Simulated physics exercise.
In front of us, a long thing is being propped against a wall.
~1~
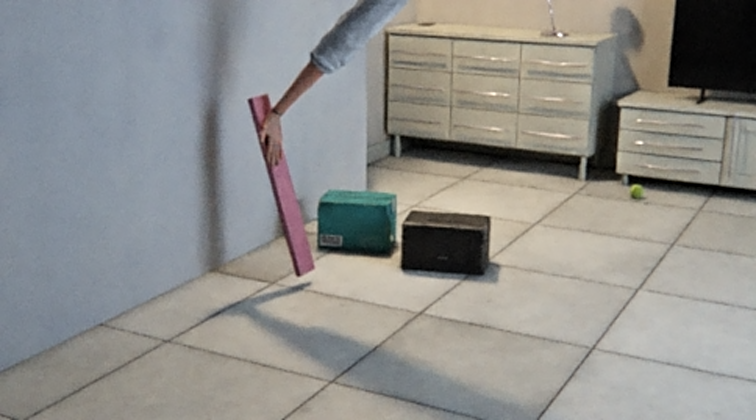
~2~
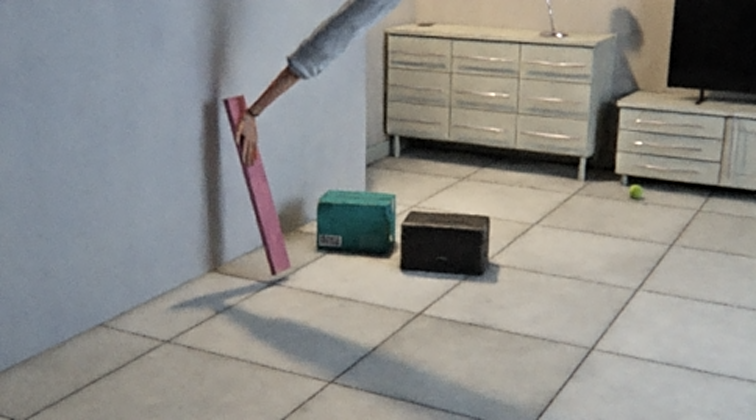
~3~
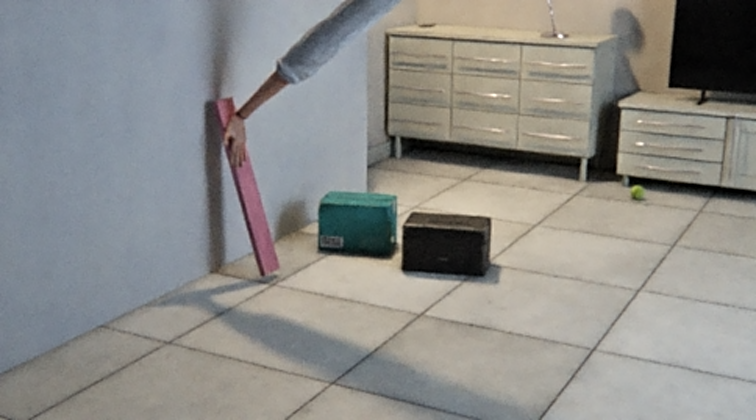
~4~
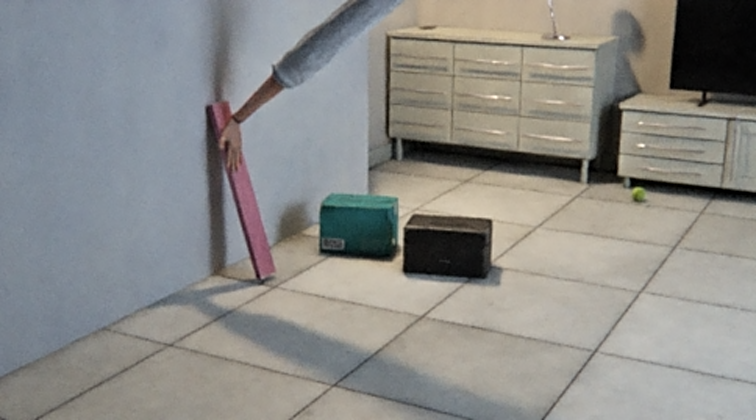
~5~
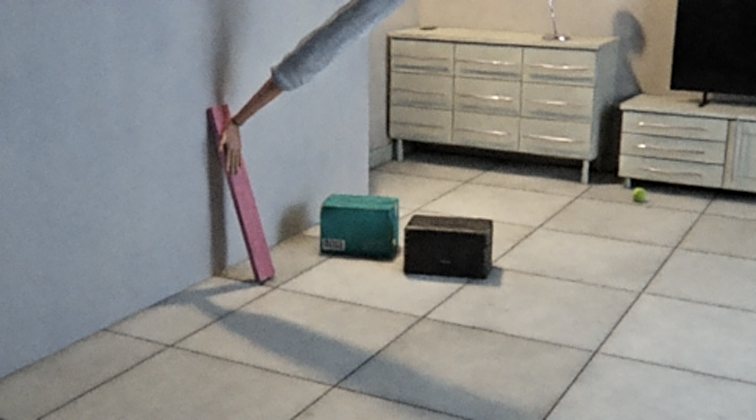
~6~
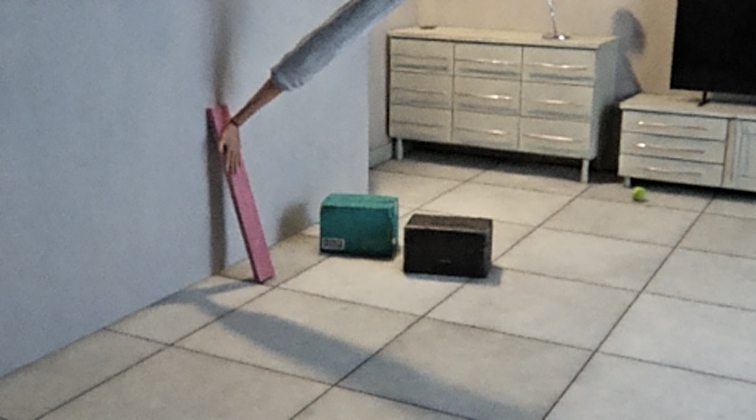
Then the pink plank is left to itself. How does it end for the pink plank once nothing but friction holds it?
It is going to stay still.
Then, 0.20 s on from there, no change.
Then, 0.50 s on from there, pink plank resting near (241, 194).
In the end, all 3 unmoved. At the end, from the last picture's camera, pink plank near (241, 194). The plank holds.
